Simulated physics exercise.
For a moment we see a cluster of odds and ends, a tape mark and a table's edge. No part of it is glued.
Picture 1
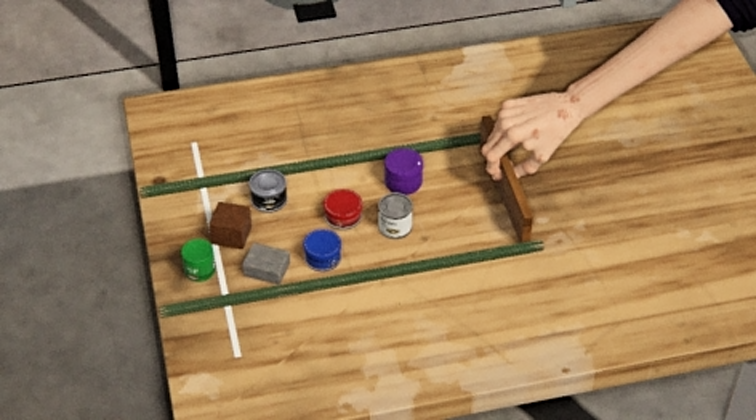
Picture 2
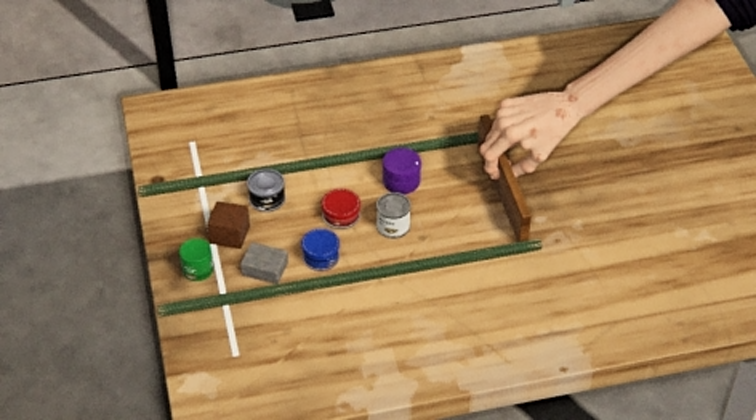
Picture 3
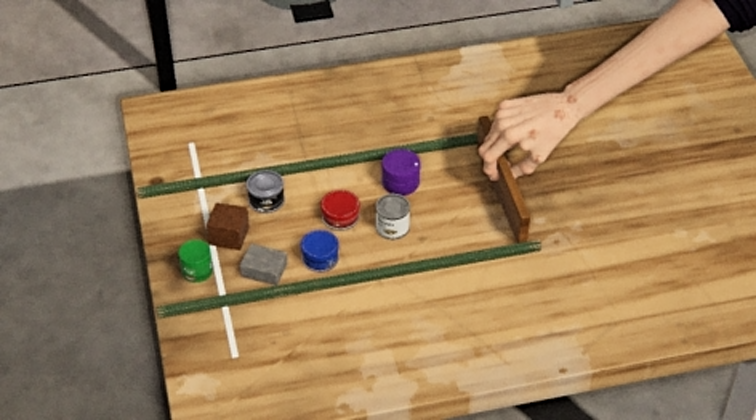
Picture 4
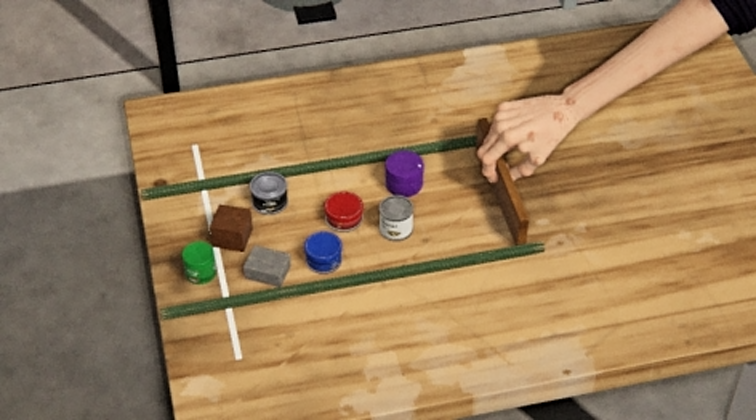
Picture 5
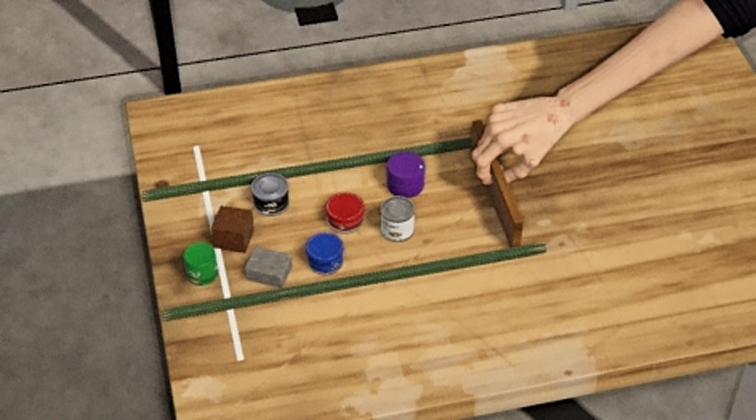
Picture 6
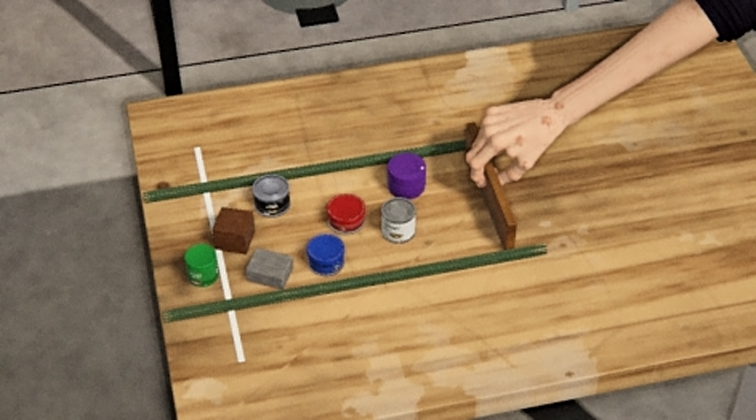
On a worn wooden table, small coloured tubs, tins and two blocks sit between two green rods, with a white strip crossing at the left. A hand grips a brown board at the right, first barely moving, then easing it slightly left while the objects stay in place.
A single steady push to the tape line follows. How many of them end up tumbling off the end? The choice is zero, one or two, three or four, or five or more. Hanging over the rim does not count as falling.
A pair at most tumble, not none.
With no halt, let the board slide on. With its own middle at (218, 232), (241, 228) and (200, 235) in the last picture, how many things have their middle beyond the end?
1, 0 and 4.
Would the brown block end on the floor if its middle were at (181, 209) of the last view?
Placed like that, the brown block cannot stay.
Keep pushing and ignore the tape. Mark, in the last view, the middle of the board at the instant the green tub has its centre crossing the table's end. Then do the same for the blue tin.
Near (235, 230) and (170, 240).
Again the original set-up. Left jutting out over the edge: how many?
The total here is 3.
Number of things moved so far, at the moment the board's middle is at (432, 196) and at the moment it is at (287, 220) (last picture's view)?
1 by the first point, 7 by the second.
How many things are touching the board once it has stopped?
4 in contact.
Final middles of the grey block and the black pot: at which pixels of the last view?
You'll find the grey block at roughly (173, 278) and the black pot at roughly (152, 208).
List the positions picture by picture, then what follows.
In the first frame, green tub (199, 261); brown block (231, 226); grey block (266, 264); board (505, 179); tape (215, 242).
In the second frame, brown block (229, 225); black pot (267, 191).
In the third frame, grey block (264, 264); purple lid (401, 172).
In the fourth frame, green tub (199, 263); white tin (396, 218).
In the fifth frame, brown block (233, 229); board (496, 183).
In the sixth frame, green tub (202, 266); brown block (234, 230); grey block (270, 269); board (490, 186); tape (218, 247).
A little later, none off yet; green tub at rest near (202, 266); brown block at rest near (234, 230); grey block at rest near (270, 269).
Next, none off yet; green tub shifted about its own width near (178, 264); brown block shifted about its own width near (194, 237); grey block shifted about its own width near (214, 272).
When it is over, the number that fall off is one or two; down, green tub.
